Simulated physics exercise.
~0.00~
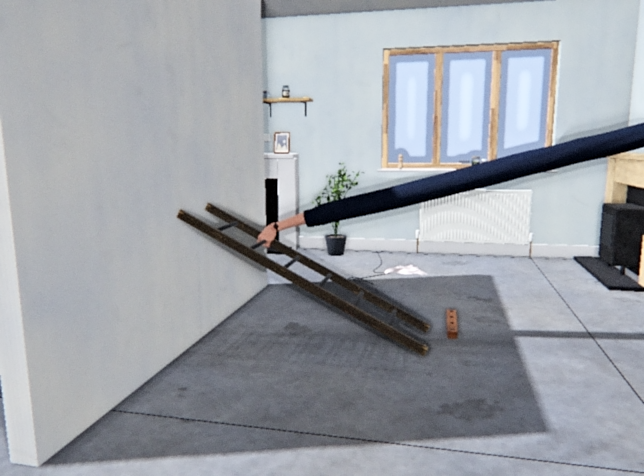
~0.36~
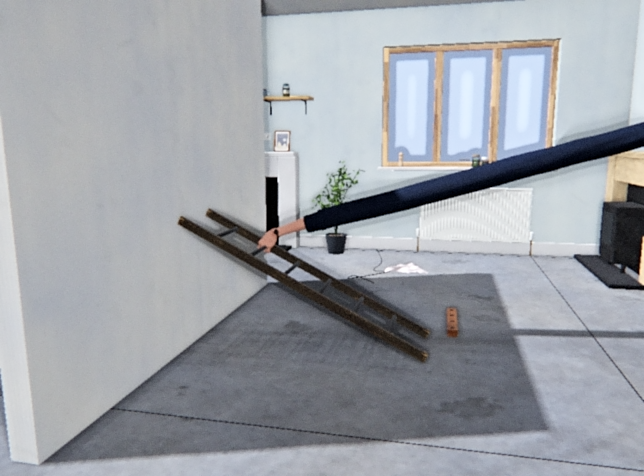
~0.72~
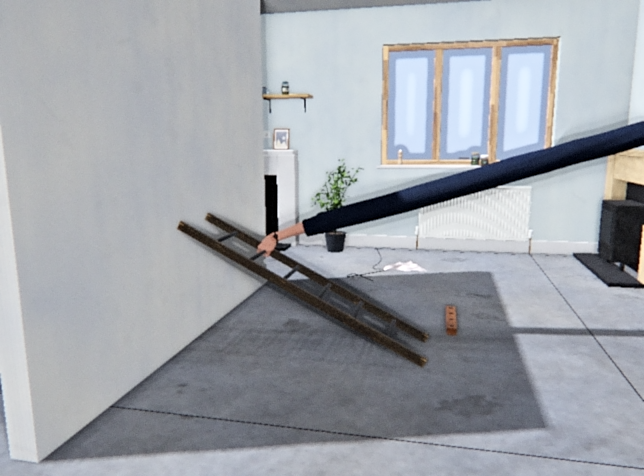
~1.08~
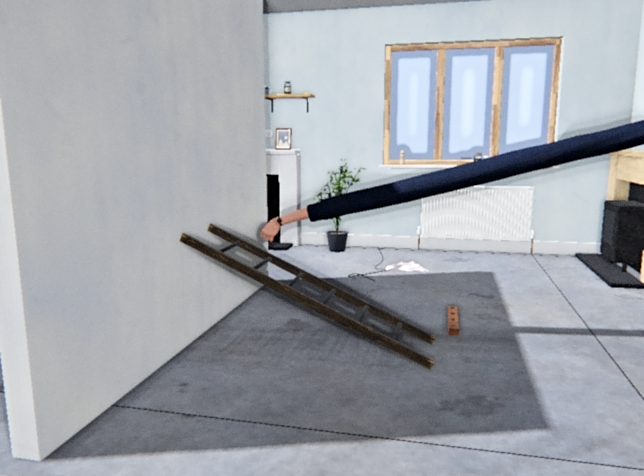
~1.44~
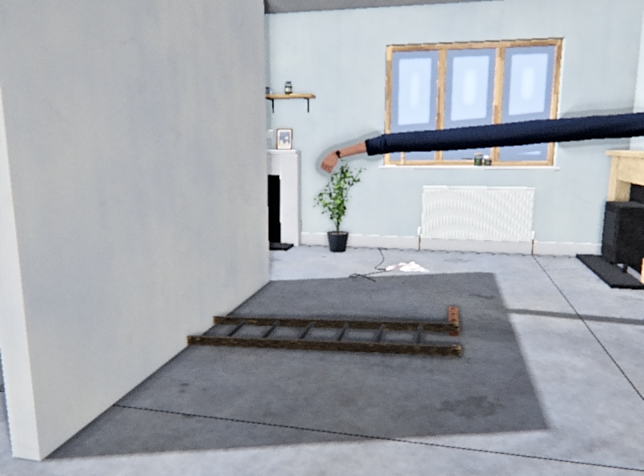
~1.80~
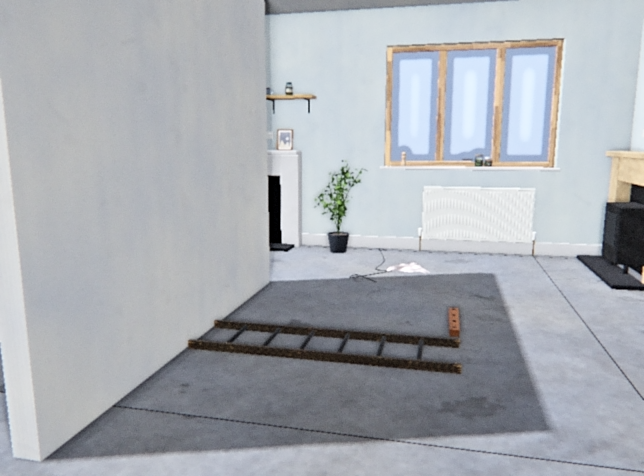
A dark, ladder-like gate leans at a low slant against a pale wall on the left of a bright room, seen from a slightly swaying viewpoint. A hand on a long dark-sleeved arm reaches in from the right and holds it near its upper end, while a small reddish-brown batten lies on the grey floor near its foot. A window, a radiator and a potted plant stand behind. The gate slips down slightly before the hand lets go and draws back. Its upper end then drops down the wall as the foot slides right, and it ends flat on the floor.
